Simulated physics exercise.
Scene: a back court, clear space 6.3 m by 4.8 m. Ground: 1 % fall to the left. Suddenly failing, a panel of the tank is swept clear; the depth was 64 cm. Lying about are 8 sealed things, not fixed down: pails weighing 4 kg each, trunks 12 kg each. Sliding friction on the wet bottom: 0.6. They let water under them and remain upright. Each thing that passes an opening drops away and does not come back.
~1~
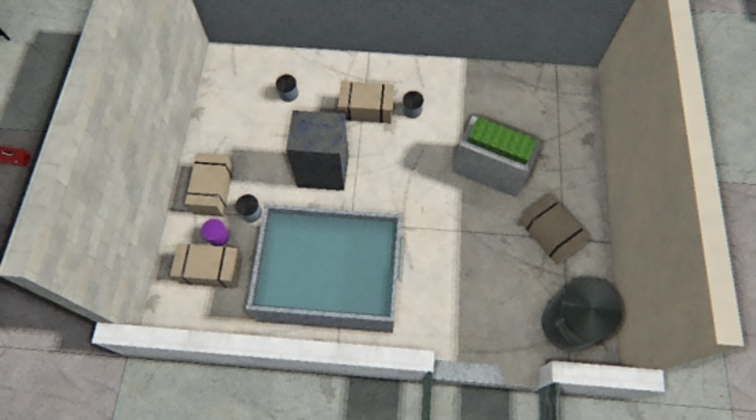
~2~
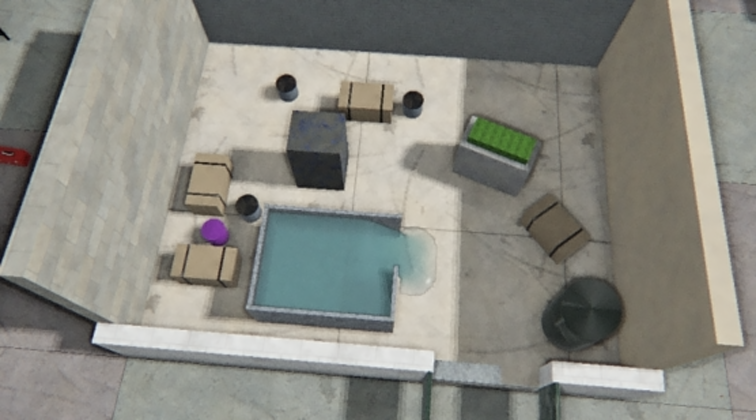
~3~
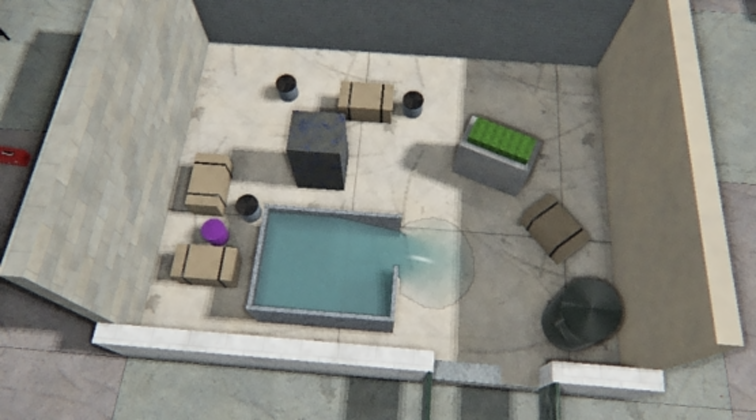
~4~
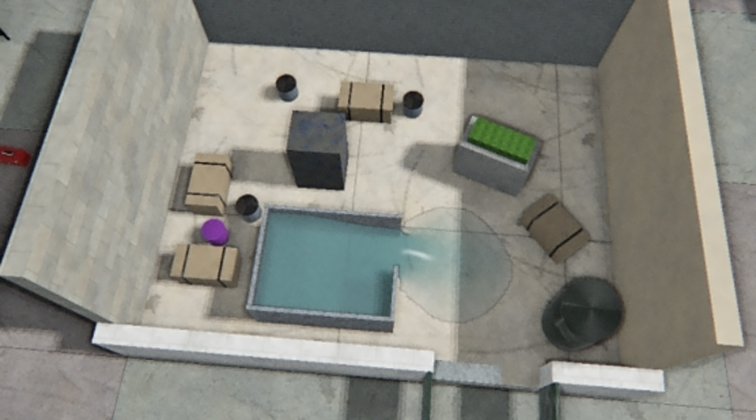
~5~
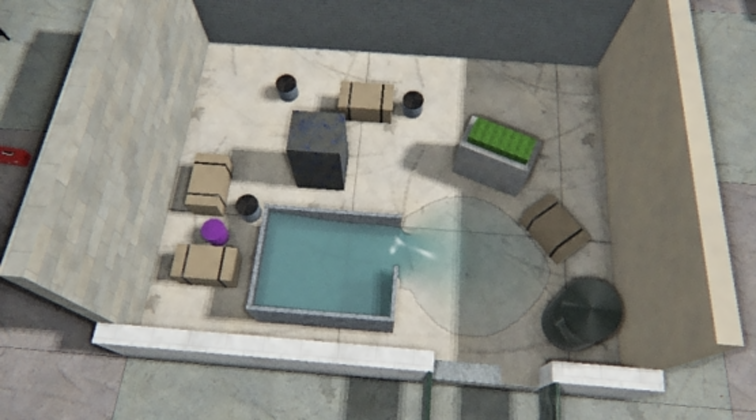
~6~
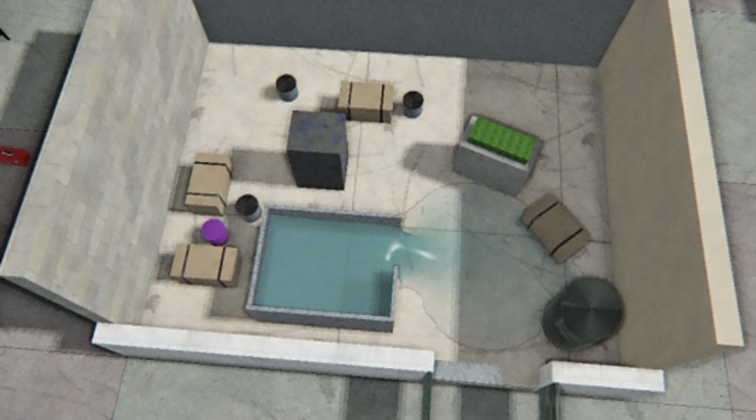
To begin with, a tank of still water sits in a walled court among tan trunks, dark buckets and a small purple container. Then a gap opens in the tank's right side, and water pours out, spreading rightward across the floor in a widening, thin sheet, while the surrounding objects stay put.
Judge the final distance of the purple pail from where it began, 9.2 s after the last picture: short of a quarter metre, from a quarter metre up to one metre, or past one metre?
It ends near its start.
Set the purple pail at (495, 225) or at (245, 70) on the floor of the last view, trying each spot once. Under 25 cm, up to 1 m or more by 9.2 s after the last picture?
Order of tries: It is flushed away; it is flushed away.
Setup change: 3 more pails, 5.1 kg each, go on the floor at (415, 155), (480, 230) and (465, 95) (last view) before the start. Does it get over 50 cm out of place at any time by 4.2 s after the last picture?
Lab note - in order: Below threshold / above threshold / below threshold.
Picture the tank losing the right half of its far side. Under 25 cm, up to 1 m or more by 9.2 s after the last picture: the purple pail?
If that happened, the purple pail creeps a small distance.
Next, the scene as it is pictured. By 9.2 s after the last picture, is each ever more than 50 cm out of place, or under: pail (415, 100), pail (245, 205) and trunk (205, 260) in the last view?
Beyond, within, within.
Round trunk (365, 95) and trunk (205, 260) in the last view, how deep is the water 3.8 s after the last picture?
I'd put it at 1 cm and 0 cm respectively.
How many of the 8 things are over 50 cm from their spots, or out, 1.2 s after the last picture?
My count gives 1.
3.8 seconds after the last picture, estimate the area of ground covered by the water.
About 18 m2 is covered.
Then, 1.2 s after the last picture the purple pail is near (213, 229), 0.0 m from its start, aground; 0 of 8 are out; 0 afloat.
Then, 3.8 s after the last picture the purple pail is near (213, 229), 0.0 m from its start, aground; 0 of 8 are out; 1 afloat.
Then, 6.2 s after the last picture the purple pail is near (213, 229), 0.0 m from its start, aground; 0 of 8 are out; 0 afloat.
Then, 9.2 s after the last picture the purple pail is near (213, 229), 0.0 m from its start, aground; 0 of 8 are out; 1 afloat.
